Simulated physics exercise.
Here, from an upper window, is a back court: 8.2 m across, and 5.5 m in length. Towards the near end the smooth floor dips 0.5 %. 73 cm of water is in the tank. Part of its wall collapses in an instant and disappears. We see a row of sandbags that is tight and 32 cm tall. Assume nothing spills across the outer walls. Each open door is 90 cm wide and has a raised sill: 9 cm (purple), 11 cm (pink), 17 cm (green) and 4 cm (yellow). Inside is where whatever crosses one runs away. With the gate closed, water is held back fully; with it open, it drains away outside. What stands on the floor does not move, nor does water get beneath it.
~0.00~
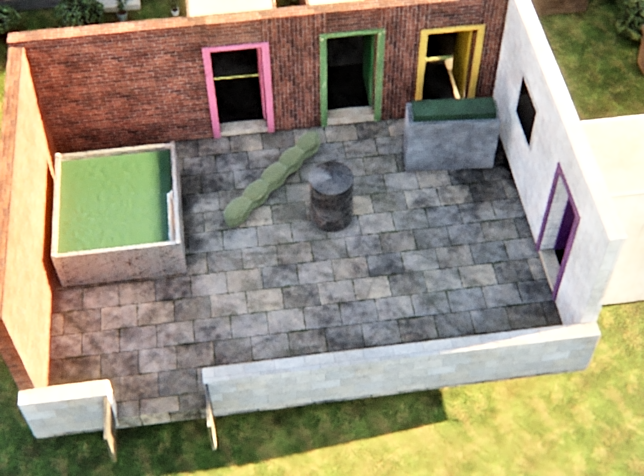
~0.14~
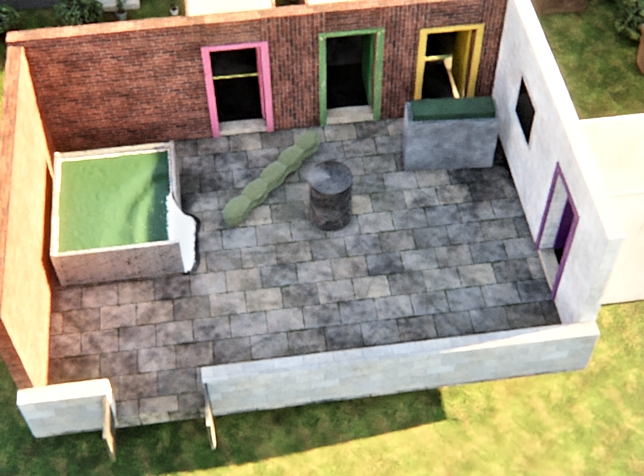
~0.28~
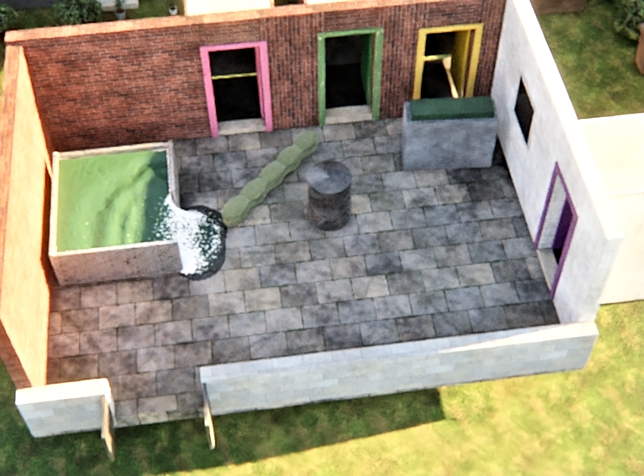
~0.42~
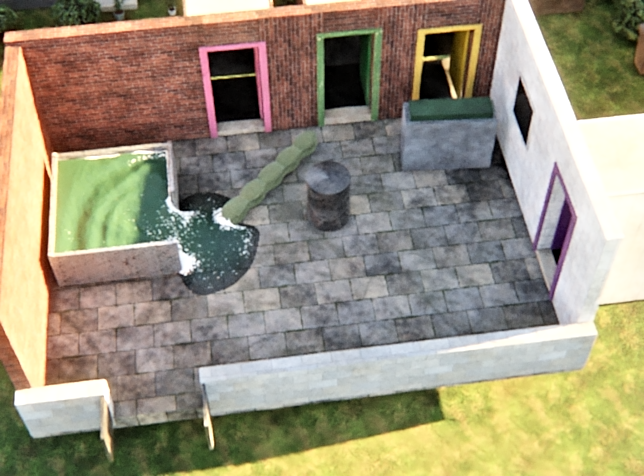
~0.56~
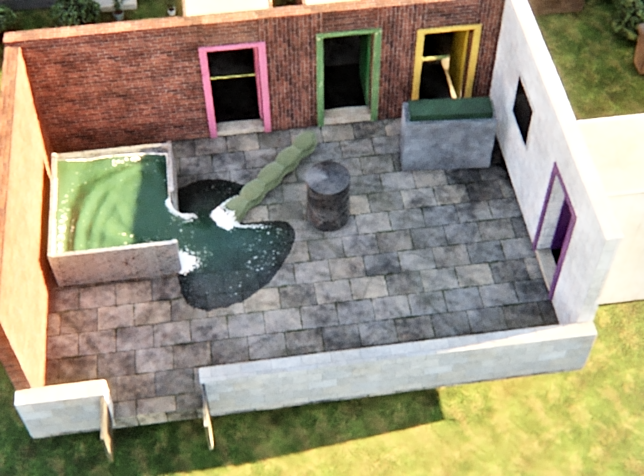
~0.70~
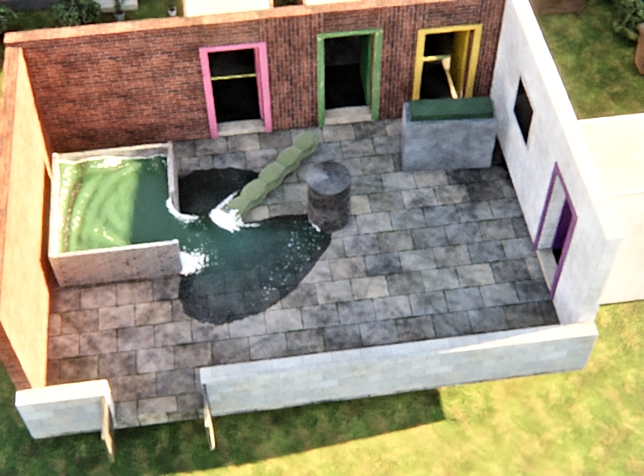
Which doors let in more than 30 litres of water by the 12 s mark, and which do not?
By then, the purple door lets in more than that, the pink door does not, the green door does not, the yellow door lets in more than that.
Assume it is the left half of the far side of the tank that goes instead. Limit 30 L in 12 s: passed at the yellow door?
In that case, yellow door: More than that.
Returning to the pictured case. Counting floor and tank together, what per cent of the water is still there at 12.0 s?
About 92 percent of the water remains.
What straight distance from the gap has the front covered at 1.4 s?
Around 5.0 metres.
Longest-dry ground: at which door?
It would be the yellow one.
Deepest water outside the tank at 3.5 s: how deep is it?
Peak depth: Approx. 35 cm.
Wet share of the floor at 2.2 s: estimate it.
About 55 per cent.
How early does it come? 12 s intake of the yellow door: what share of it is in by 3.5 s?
Roughly 0%.
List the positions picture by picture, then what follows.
Still water, 73 cm deep, in the tank at (116, 201), in the first picture.
The front is at (189, 217), 0.6 m from the gap at (178, 236); 0.2 m2 of floor is under water; 73 cm left at the back of the tank, in the second picture.
The front is at (218, 219), 0.9 m from the gap at (177, 236); 0.9 m2 of floor is under water; 73 cm left at the back of the tank, in the third picture.
Water pours out at (176, 238) and has run 1.3 m, to (253, 231); typically 10 cm deep outside, 73 cm at the tank's back, in the fourth picture.
The front is at (289, 241), 1.9 m from the gap at (176, 238); 3.2 m2 of floor is under water; 68 cm left at the back of the tank, in the fifth picture.
Water pours out at (177, 238) and has run 2.5 m, to (325, 240); typically 5 cm deep outside, 62 cm at the tank's back, in the sixth picture.
After 1.4 s water covers 30 % of the floor and is deepest (40 cm) near (219, 228); purple door not reached, pink door 7 cm at the sill, 0 L in, green door not reached, yellow door not reached.
After 2.2 s water covers 55 % of the floor and is deepest (36 cm) near (219, 228); purple door 14 cm at the sill, 0 L in, pink door 14 cm at the sill, 6 L in, green door 3 cm at the sill, 0 L in, yellow door not reached.
After 3.5 s water covers 65 % of the floor and is deepest (35 cm) near (528, 353); purple door 21 cm at the sill, 46 L in, pink door 10 cm at the sill, 14 L in, green door 6 cm at the sill, 0 L in, yellow door 3 cm at the sill, 0 L in.
After 7.0 s water covers 85 % of the floor and is deepest (16 cm) near (483, 175); purple door 14 cm at the sill, 122 L in, pink door 7 cm at the sill, 15 L in, green door 2 cm at the sill, 0 L in, yellow door 12 cm at the sill, 21 L in.
After 12.0 s water covers 95 % of the floor and is deepest (11 cm) near (291, 382); purple door 9 cm at the sill, 137 L in, pink door 5 cm at the sill, 15 L in, green door 9 cm at the sill, 0 L in, yellow door 6 cm at the sill, 79 L in.
